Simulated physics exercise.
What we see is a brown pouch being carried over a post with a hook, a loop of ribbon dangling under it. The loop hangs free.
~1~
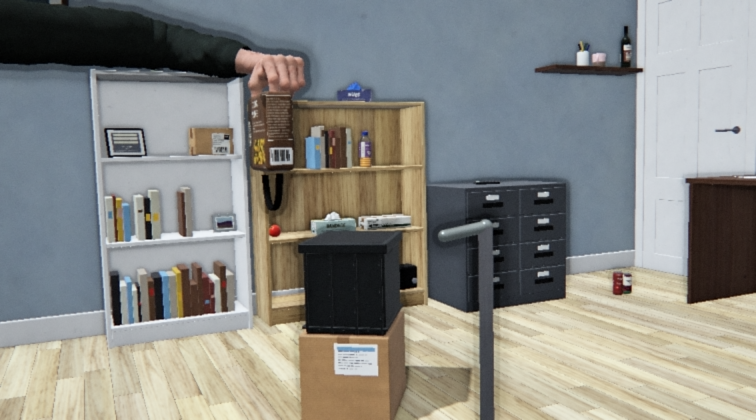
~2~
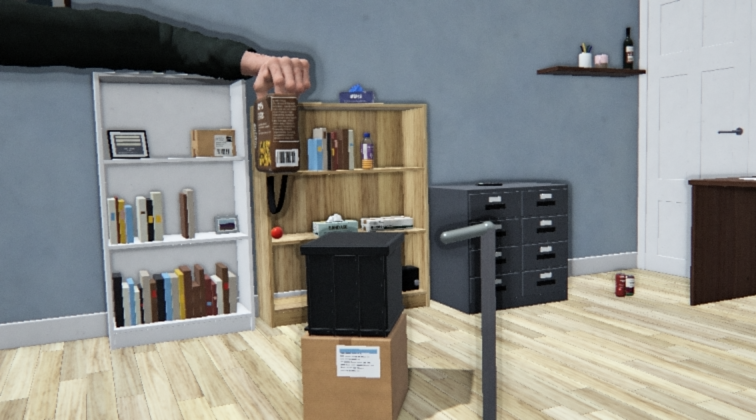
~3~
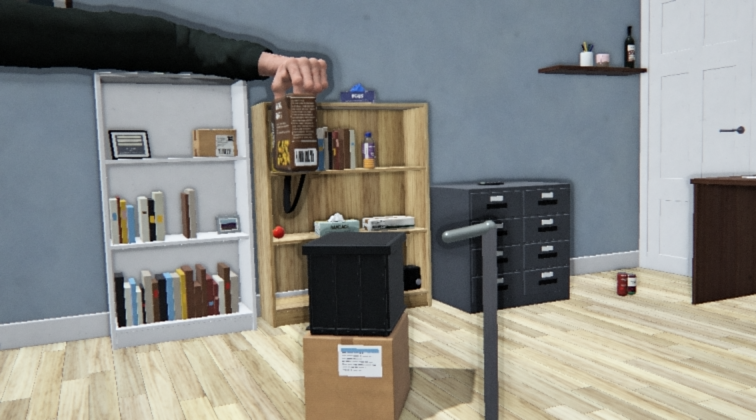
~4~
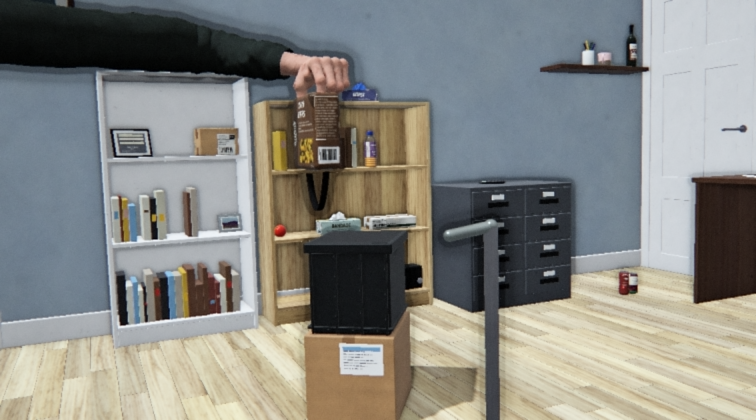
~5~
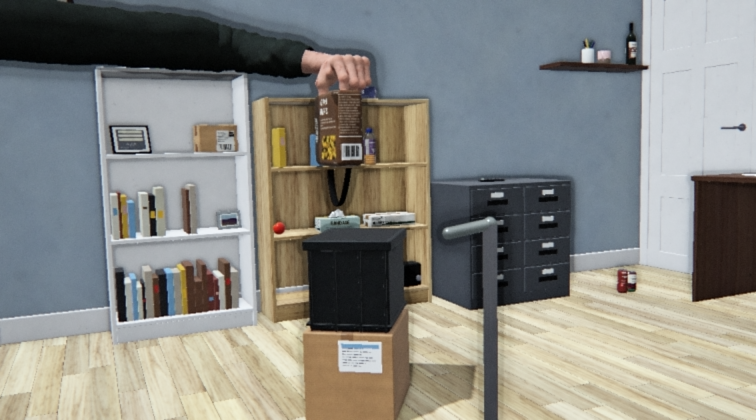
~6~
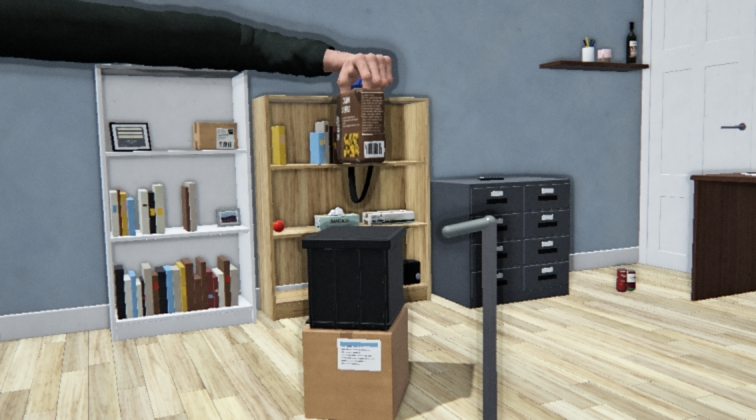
A brown pouch with a dark ribbon loop dangling beneath it hangs from a hand reaching in from the left, in front of two bookshelves. The hand carries it steadily rightward across the wooden bookshelf, until it is above the black box stacked on a cardboard carton, left of the grey hooked post.
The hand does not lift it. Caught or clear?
In the end the brown pouch comes away clean.
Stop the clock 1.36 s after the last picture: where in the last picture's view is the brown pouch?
At about (507, 126).
Then, 0.52 s later than the last view, pouch nearing the post near (420, 127).
Then, 1.36 s later than the last view, pouch over the post near (507, 126).
Then, 2.20 s later than the last view, pouch past the post near (584, 126).
Finally, pouch past the post near (608, 126). The brown pouch passes clear.
